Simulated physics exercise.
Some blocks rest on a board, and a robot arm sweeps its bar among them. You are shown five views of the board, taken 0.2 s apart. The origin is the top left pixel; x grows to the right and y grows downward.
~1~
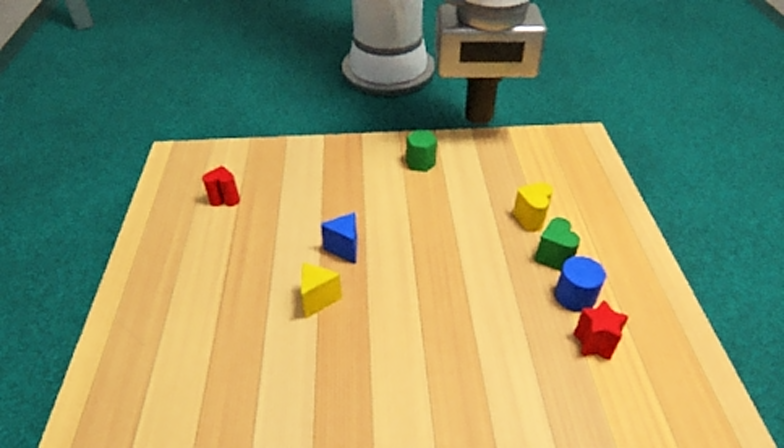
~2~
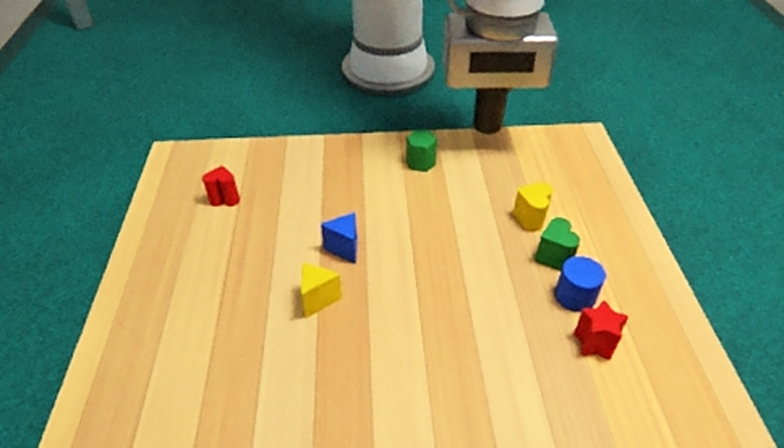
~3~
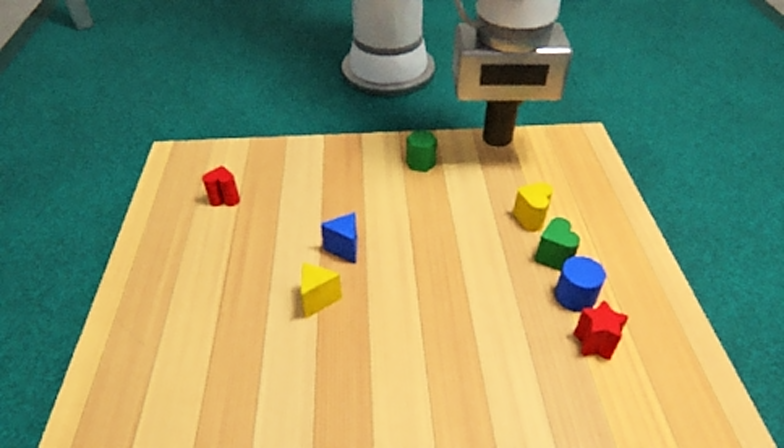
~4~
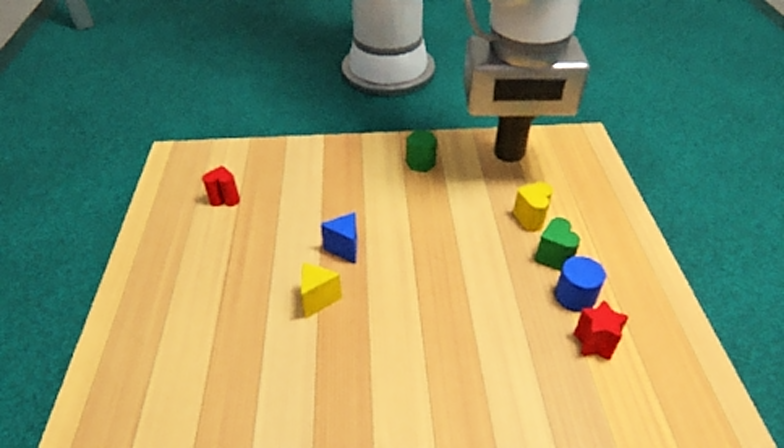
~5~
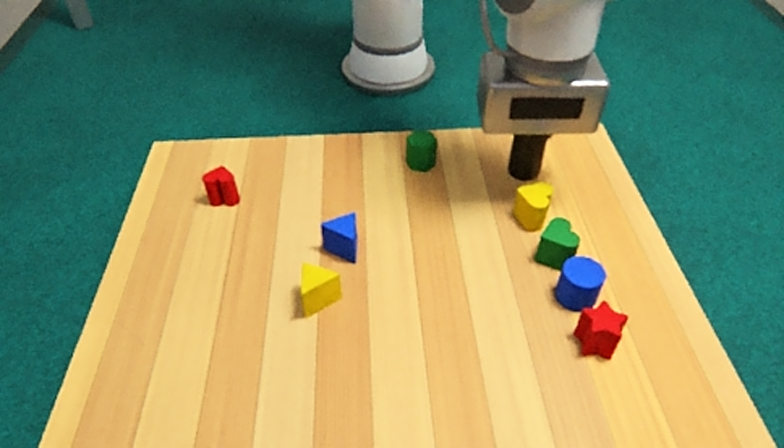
To begin with, a robot arm holds its dark bar at the far edge of a wooden board scattered with colourful blocks. The bar then moves a short way right and toward the viewer, drawing close behind the yellow heart, while all the blocks stay still.
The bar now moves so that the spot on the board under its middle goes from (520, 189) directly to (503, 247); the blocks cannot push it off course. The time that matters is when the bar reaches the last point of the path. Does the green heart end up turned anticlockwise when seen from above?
Going by the path, no.
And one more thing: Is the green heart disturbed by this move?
It gets pushed out of place.
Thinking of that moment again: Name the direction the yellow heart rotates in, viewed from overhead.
Looking down, it rotates anti-clockwise.
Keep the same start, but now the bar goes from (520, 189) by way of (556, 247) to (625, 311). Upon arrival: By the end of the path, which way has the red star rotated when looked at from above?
Clockwise from above.
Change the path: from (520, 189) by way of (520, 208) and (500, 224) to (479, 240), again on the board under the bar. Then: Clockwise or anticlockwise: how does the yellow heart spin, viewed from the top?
In a top view, it turns counterclockwise.
On the path given first. Halfway along, bar (516, 200); yellow heart (542, 209), turned 35° anticlockwise; green heart (564, 234).
At the end, bar (507, 230); yellow heart (548, 221), turned 90° anticlockwise; green heart (574, 238), turned 35° clockwise; blue circle in place.
